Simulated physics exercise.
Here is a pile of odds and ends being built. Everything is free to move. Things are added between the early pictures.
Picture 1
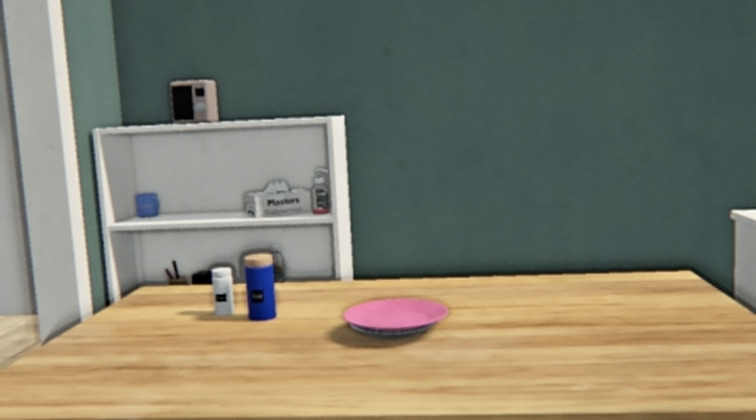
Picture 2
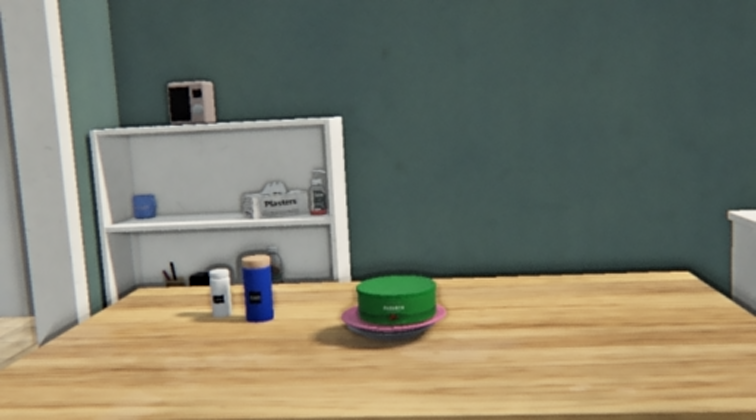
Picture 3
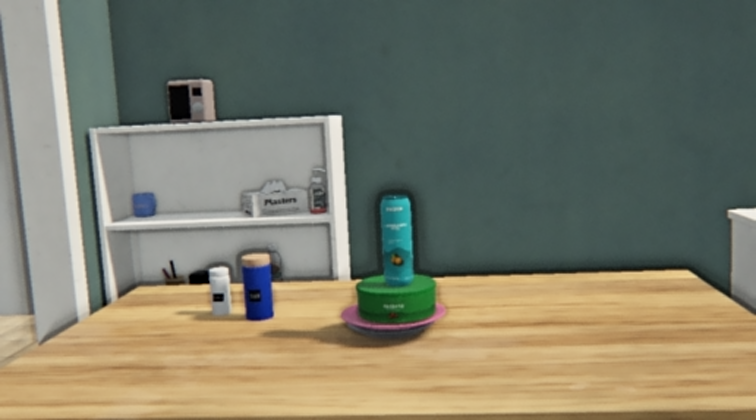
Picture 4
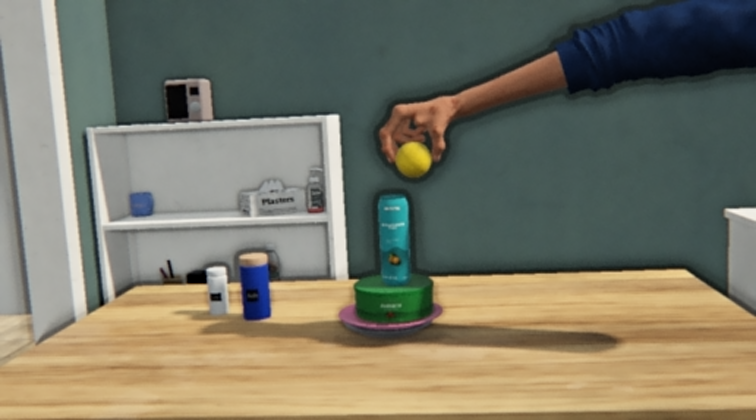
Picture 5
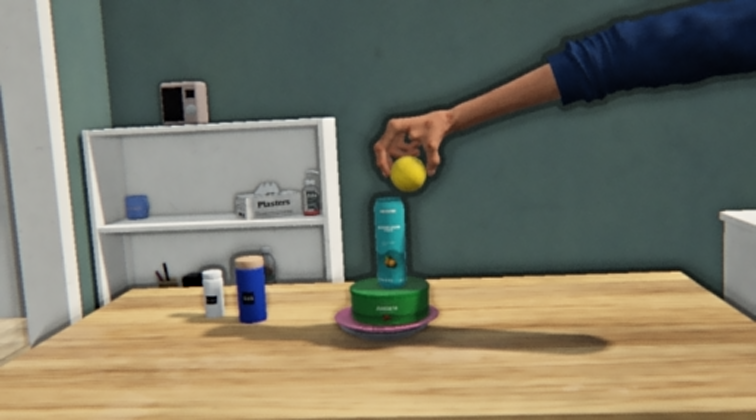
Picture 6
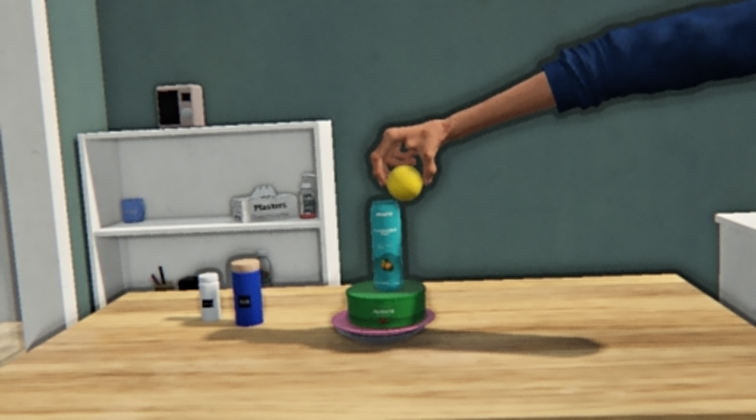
The clip shows a pink plate on a wooden table beside a white shaker and a blue container; a green tub appears on the plate, then a turquoise can on top, and a hand lowers a yellow lemon onto the can.
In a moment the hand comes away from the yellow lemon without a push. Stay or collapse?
In the end the pile loses its balance.
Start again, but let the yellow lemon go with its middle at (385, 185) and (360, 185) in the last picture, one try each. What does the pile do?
First, it keeps its balance; second, it loses its balance.
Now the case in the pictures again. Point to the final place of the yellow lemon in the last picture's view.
Near (569, 323).
Then, 0.40 s after the last picture, yellow lemon now fallen.
Then, 0.60 s after the last picture, things are still on the move.
At rest, fallen, yellow lemon; the other 6 in place. Seen from the same camera at the end, yellow lemon near (569, 323). The pile comes apart.
